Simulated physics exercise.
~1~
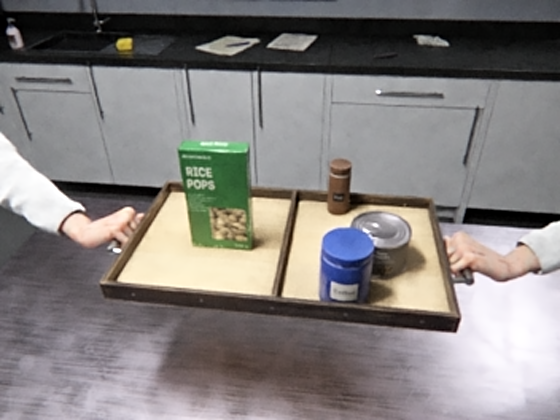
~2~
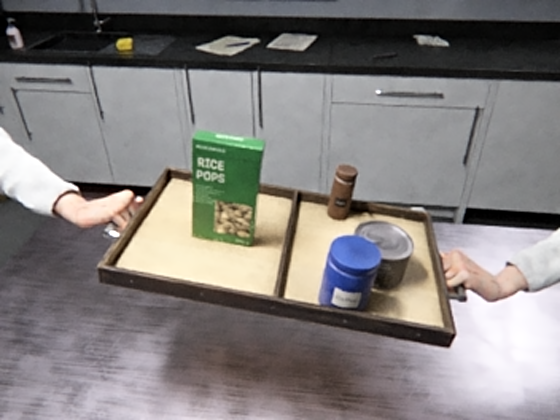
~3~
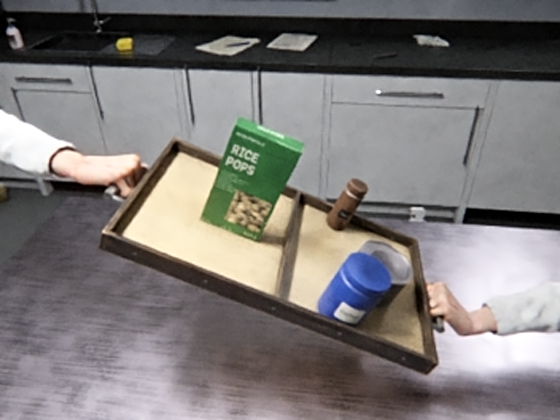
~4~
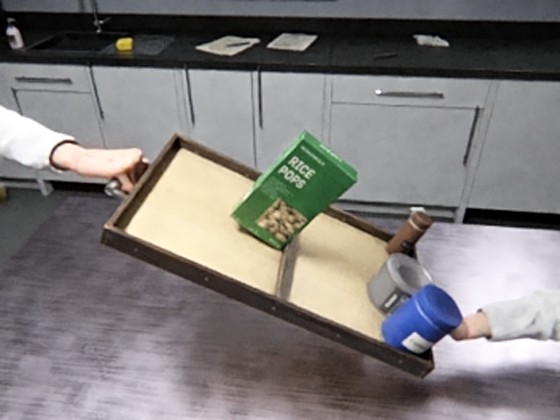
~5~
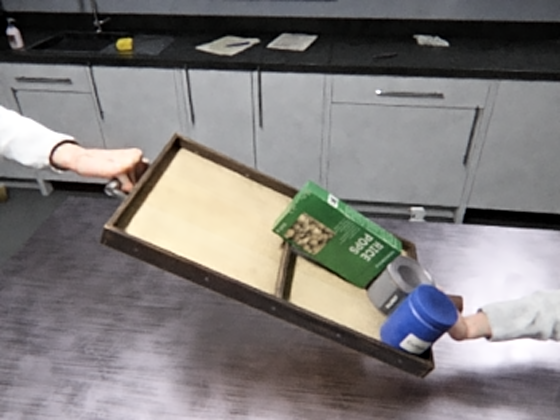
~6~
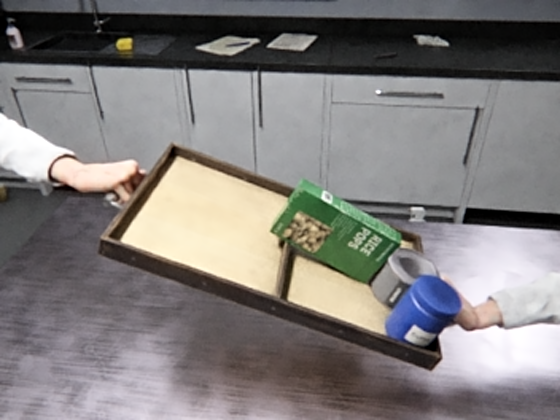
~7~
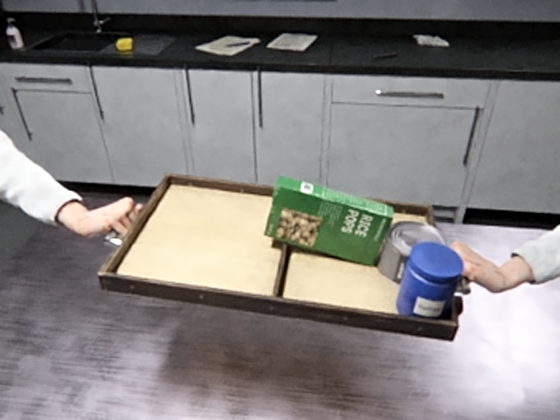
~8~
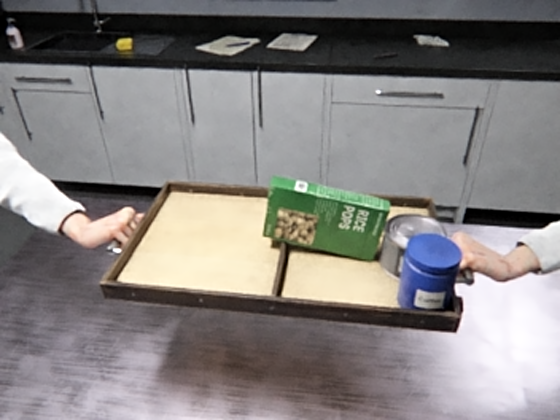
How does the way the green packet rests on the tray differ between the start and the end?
At the start the green packet stands upright on the tray, and at the end it lies on its side.
